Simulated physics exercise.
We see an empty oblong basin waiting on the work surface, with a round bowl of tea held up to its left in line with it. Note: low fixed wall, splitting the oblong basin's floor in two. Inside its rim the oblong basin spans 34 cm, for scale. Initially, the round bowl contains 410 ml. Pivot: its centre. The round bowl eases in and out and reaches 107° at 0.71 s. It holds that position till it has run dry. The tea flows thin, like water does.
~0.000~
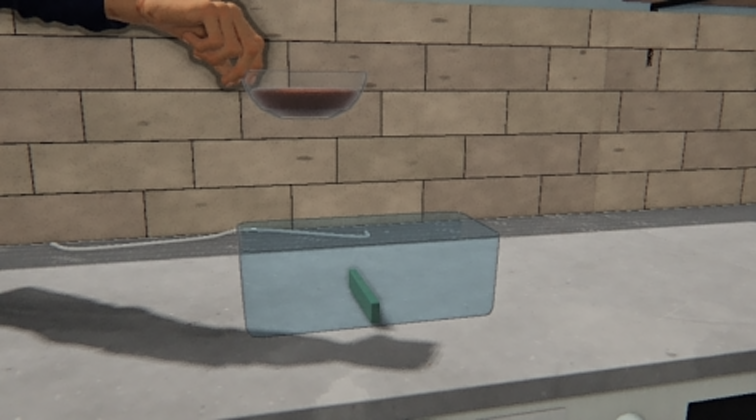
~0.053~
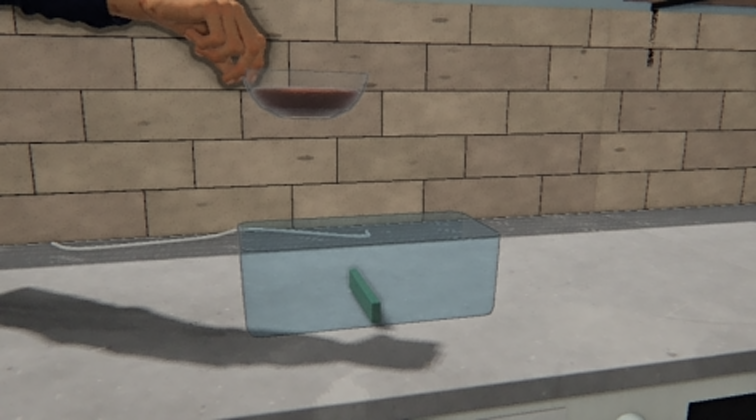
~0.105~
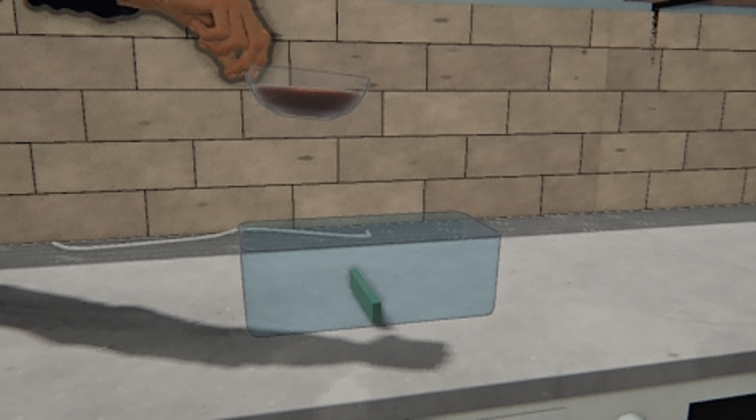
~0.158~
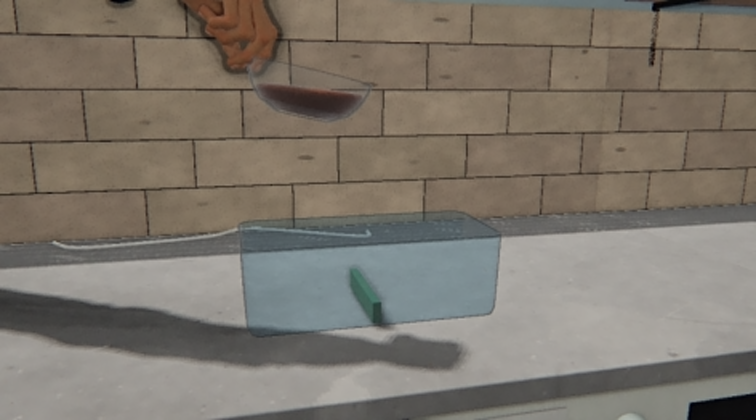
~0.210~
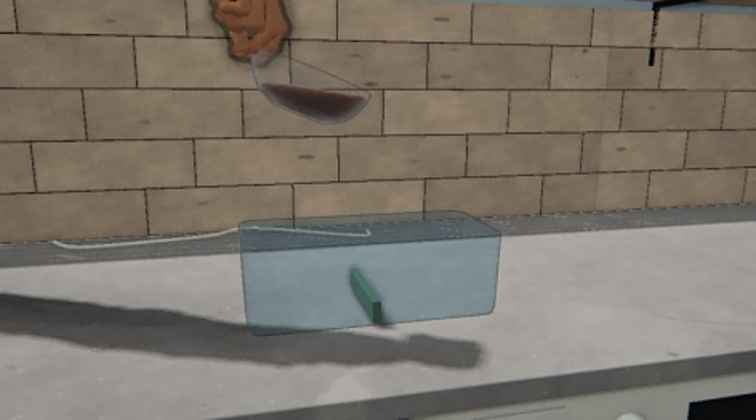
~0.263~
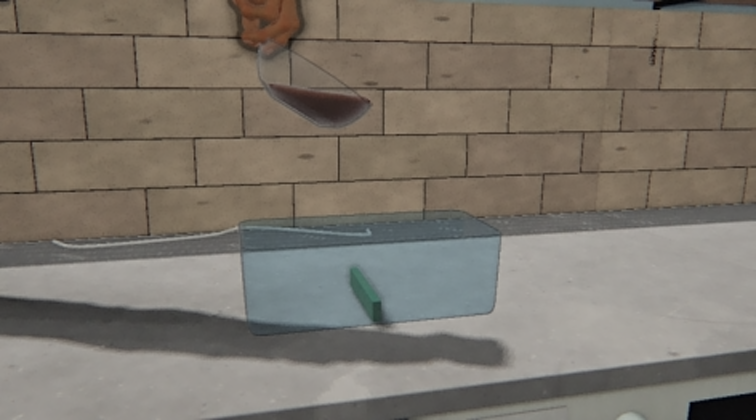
A hand held a clear round bowl of dark tea above an empty see-through basin with a green divider on the counter, then rose and gradually tilted the bowl to the right.
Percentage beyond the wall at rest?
79 per cent.
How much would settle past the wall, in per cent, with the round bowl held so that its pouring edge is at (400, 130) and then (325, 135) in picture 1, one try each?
In turn about 85 and 35 per cent.
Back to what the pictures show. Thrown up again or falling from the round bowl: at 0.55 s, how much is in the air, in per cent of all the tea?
Around 50 in a hundred.
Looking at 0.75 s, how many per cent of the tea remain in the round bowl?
About 0 % is still there.
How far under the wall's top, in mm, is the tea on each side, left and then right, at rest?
It's around 26 mm on the left side and around 16 mm on the right side.
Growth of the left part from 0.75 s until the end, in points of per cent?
About 2 per cent.
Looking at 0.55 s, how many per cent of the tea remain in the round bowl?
Portion remaining: Approx. 5 per cent.
By 0.55 s the tilt is 94° and 5 per cent is still to pour, 0 is left of the wall and 46 right of it.
By 0.75 s the tilt is 107° and 0 per cent is still to pour, 17 is left of the wall and 79 right of it.
By 0.97 s the tilt is 107° and 0 per cent is still to pour, 18 is left of the wall and 79 right of it.
By 1.21 s the tilt is 107° and 0 per cent is still to pour, 19 is left of the wall and 79 right of it.
At rest 19 per cent lies left of the wall, 79 right of it and 3 outside.
